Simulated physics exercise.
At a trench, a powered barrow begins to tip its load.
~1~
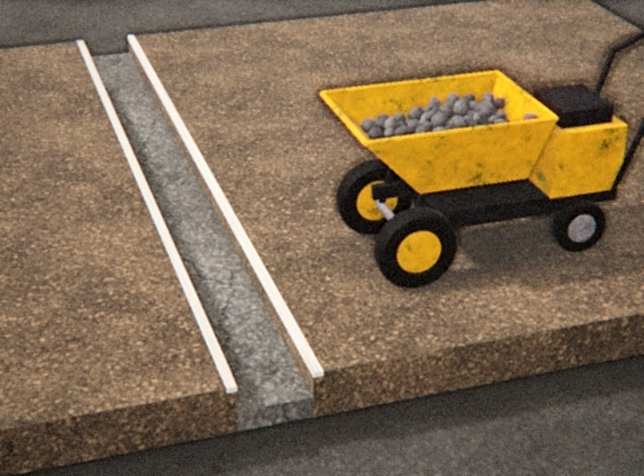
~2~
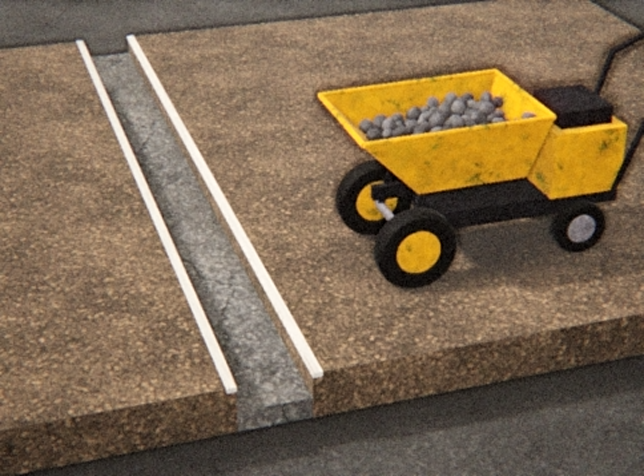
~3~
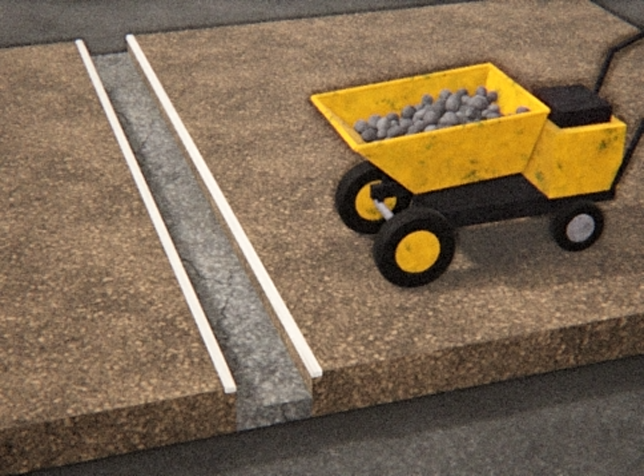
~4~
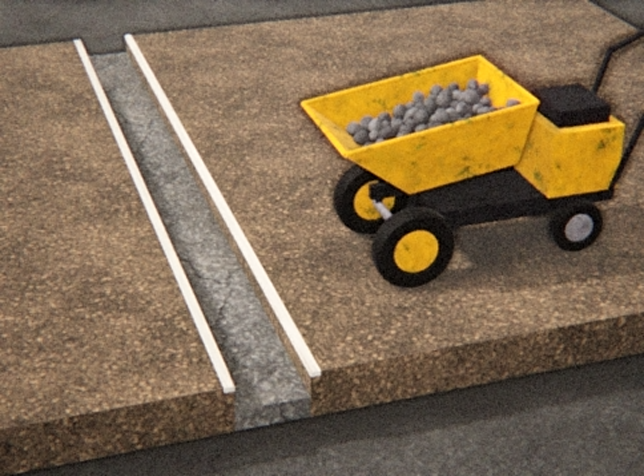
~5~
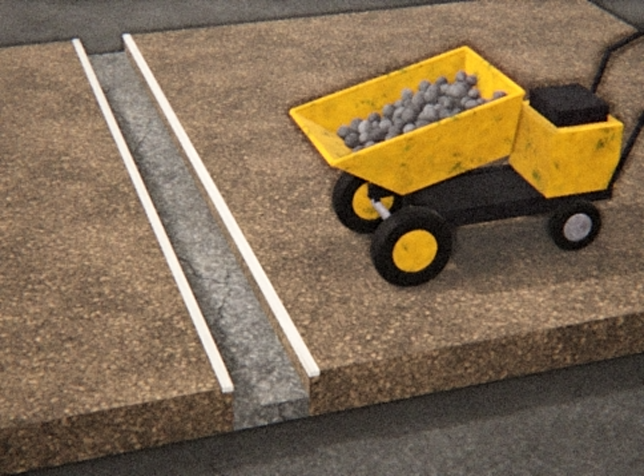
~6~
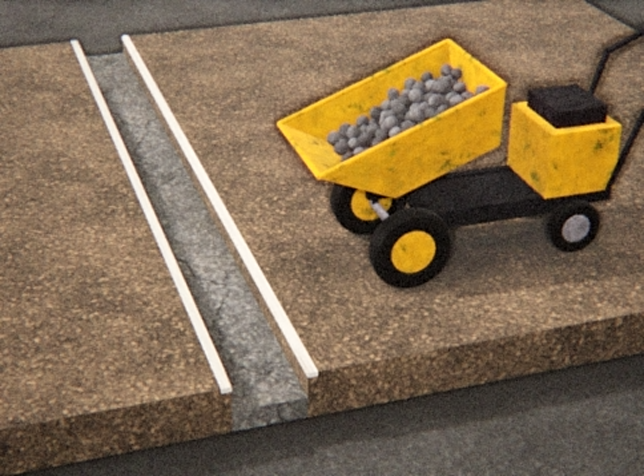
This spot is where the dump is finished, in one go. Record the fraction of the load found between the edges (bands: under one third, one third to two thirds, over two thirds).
Going by that, the trench clears two thirds of the load.
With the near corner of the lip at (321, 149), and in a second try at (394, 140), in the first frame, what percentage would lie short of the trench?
It comes out near 0 in a hundred for the first and near 20 in a hundred for the second.
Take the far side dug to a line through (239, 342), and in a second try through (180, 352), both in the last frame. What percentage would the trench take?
The first case gives close to 50 per cent and the second close to 90 per cent.
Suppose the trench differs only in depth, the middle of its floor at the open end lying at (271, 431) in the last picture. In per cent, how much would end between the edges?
The share comes out near 100 percent.
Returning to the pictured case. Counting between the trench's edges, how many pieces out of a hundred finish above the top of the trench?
25 %, roughly.
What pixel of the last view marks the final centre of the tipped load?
Resting centre, last frame: Roughly (222, 291).
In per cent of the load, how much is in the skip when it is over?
Close to 15 percent.
Soon, skip tipped steeply; all in the skip.
A while on, skip tipped right over; about half in the skip; a stray few short of the trench; about half in or heaped over the trench; a stray few beyond it.
Towards the end, skip tipped right over; a small part in the skip; a stray few short of the trench; most in or heaped over the trench; a stray few beyond it.
Finally, skip tipped right over; a small part in the skip; a stray few short of the trench; most in or heaped over the trench; a stray few beyond it.
